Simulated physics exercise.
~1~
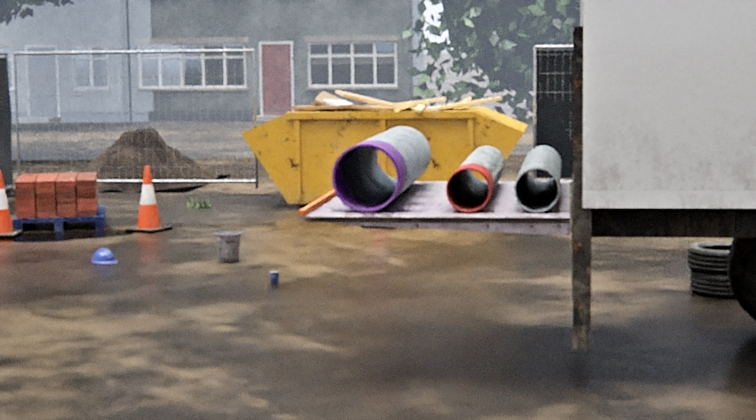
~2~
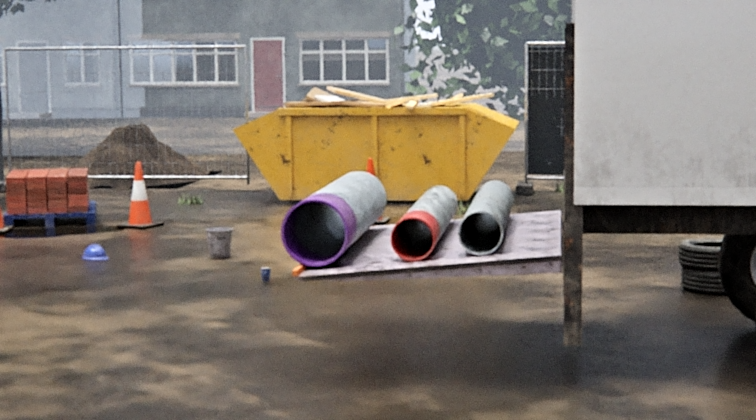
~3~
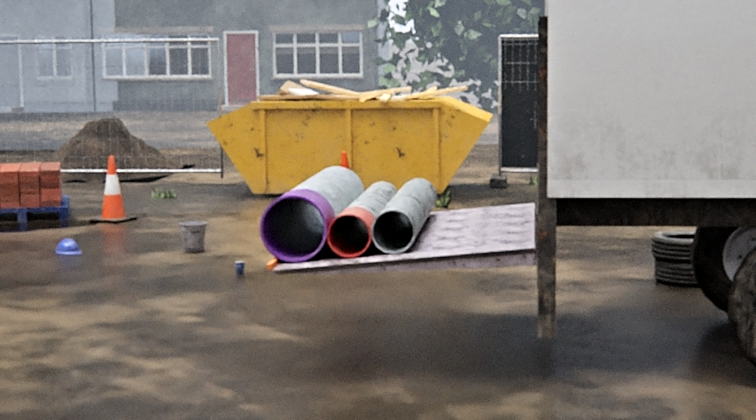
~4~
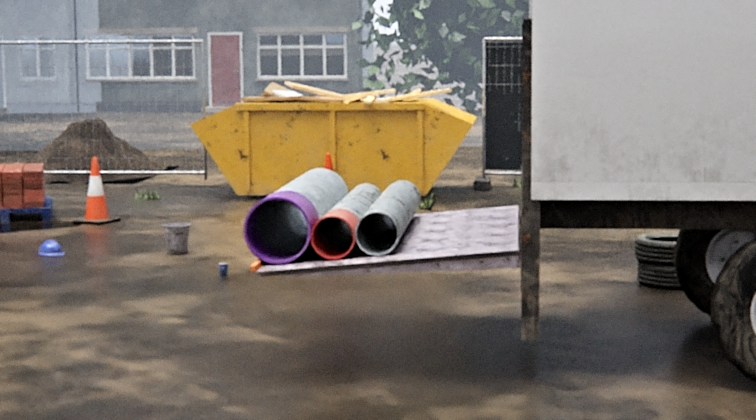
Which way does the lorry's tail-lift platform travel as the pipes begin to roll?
The platform moves down towards the ground.
